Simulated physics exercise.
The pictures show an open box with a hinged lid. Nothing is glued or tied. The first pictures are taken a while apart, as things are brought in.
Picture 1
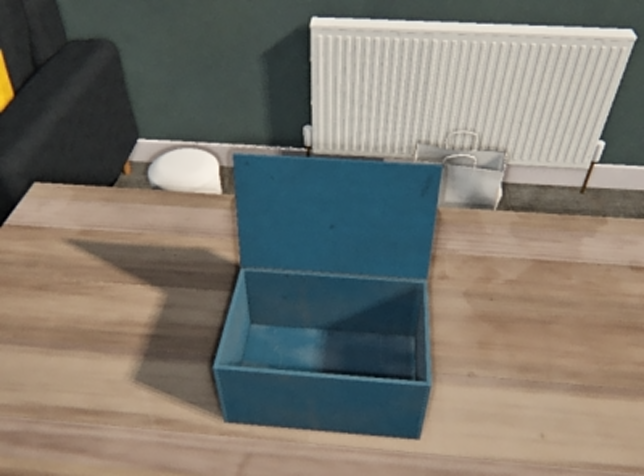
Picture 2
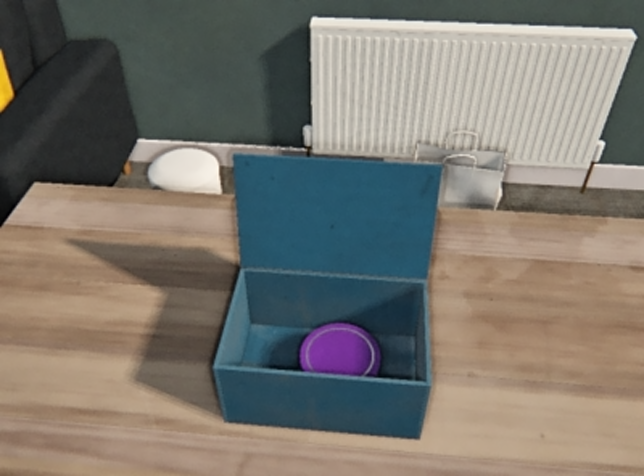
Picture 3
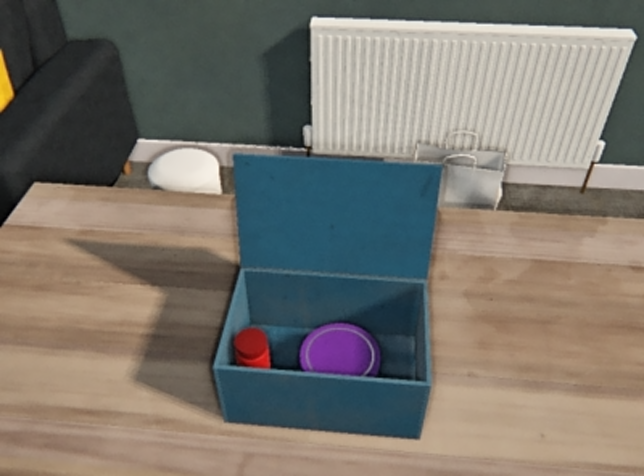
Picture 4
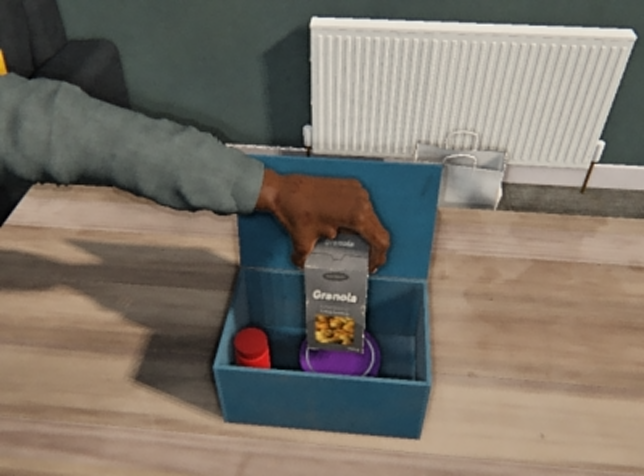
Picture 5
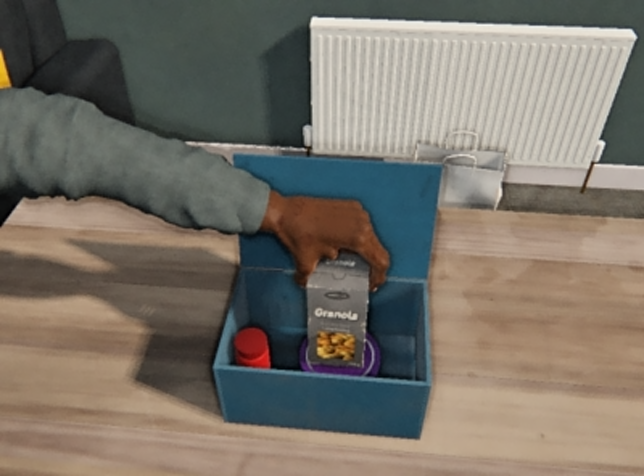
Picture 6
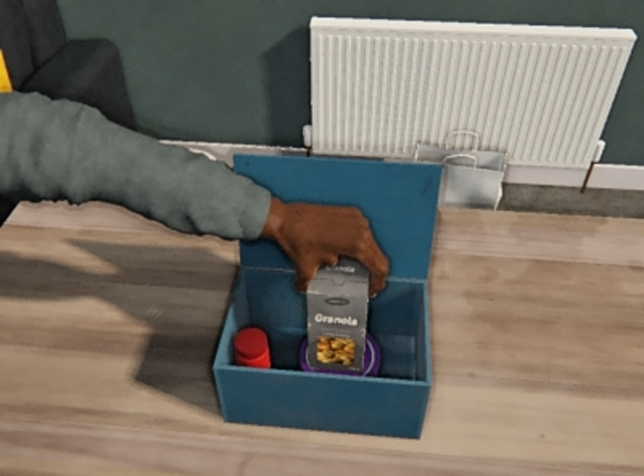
A hand lowers a grey granola carton into a blue box after purple and red items appear.
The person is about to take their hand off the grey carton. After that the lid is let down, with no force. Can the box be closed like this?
Here the lid will not close.
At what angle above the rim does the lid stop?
About 60°.
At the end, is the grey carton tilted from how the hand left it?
The grey carton keeps its pose.
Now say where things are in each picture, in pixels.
In the first frame, the last thing is not in view yet.
In the second frame, the last thing is not in view yet.
In the third frame, the last thing is not in view yet; red shaker (254, 365).
The fourth frame shows coming down; grey carton (338, 294); red shaker (254, 365).
The fifth frame shows coming down; grey carton (339, 311); red shaker (254, 365).
The sixth frame shows in place under the hand; grey carton (339, 316); red shaker (254, 365).
Then, 0.90 s on from there, lid starting down.
Then, 1.20 s on from there, lid 80° above the rim.
Then, 1.50 s on from there, lid 64° above the rim.
In the end, lid 59° above the rim; all 3 unmoved. At the end, from the last picture's camera, grey carton near (338, 317).
